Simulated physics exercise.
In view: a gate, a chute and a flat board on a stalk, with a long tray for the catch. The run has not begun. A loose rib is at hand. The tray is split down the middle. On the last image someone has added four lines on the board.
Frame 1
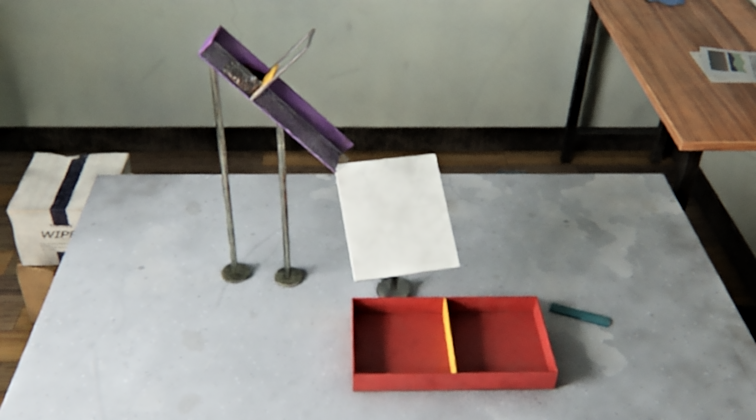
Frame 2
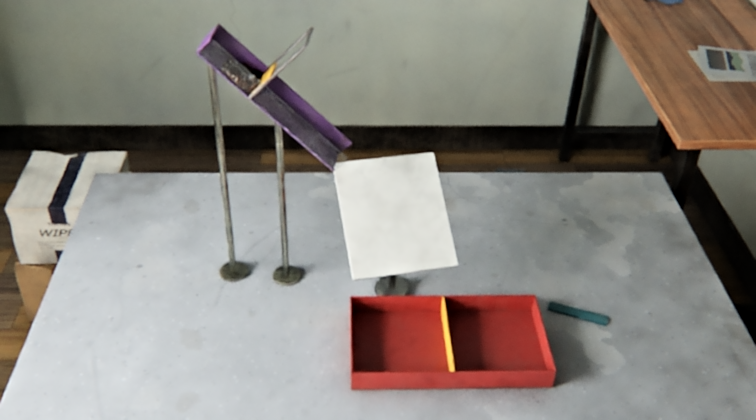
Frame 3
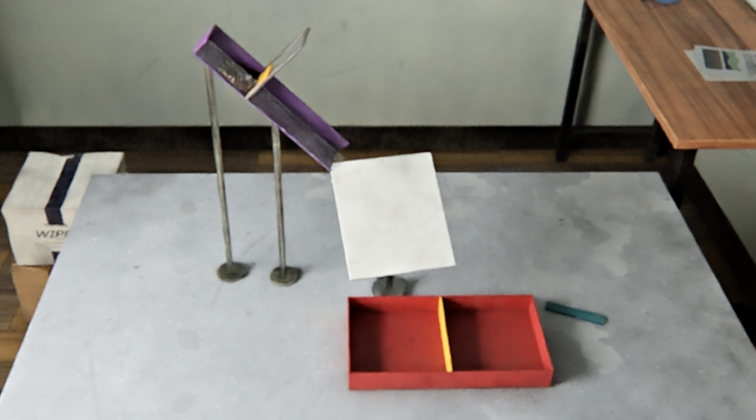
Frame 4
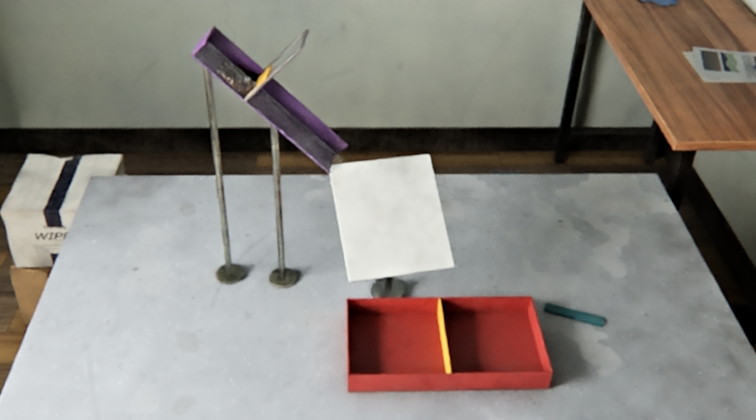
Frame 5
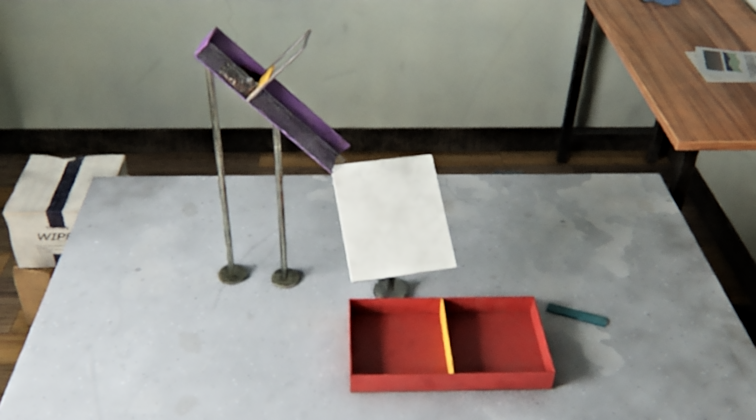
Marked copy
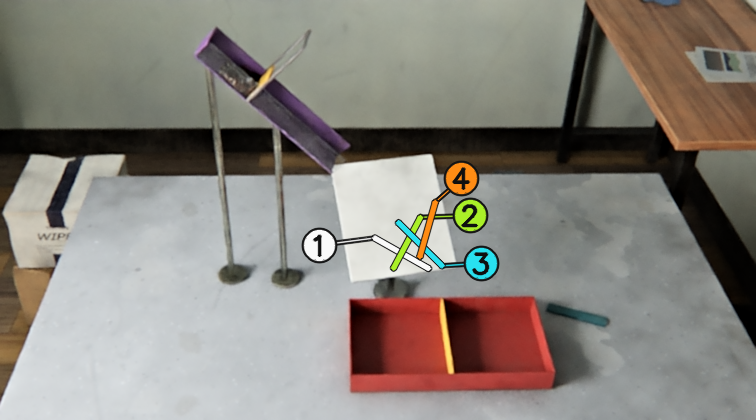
A purple chute on two thin stands sloped down toward a tilted white board above a divided red tray, and nothing moved on the table, though the whole view shifted very slightly.
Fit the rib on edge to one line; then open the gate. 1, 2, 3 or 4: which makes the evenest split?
3 beats the others.
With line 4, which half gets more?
More lands on the left.
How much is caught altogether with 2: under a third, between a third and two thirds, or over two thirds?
Line 2 gives over two thirds.
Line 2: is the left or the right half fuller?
More lands on the left.
On the marked copy, line 1 from (374, 237) to (428, 268); line 2 from (420, 217) to (393, 268); line 3 from (398, 222) to (442, 265); line 4 from (435, 202) to (419, 256).
With 1, of what is caught, none at all in the left half, the whole lot in the right.
With 2, of what is caught, all but a few in the left half, only a few in the right.
With 3, of what is caught, close to half in the left half, close to half in the right.
With 4, of what is caught, all but a few in the left half, a small share in the right.
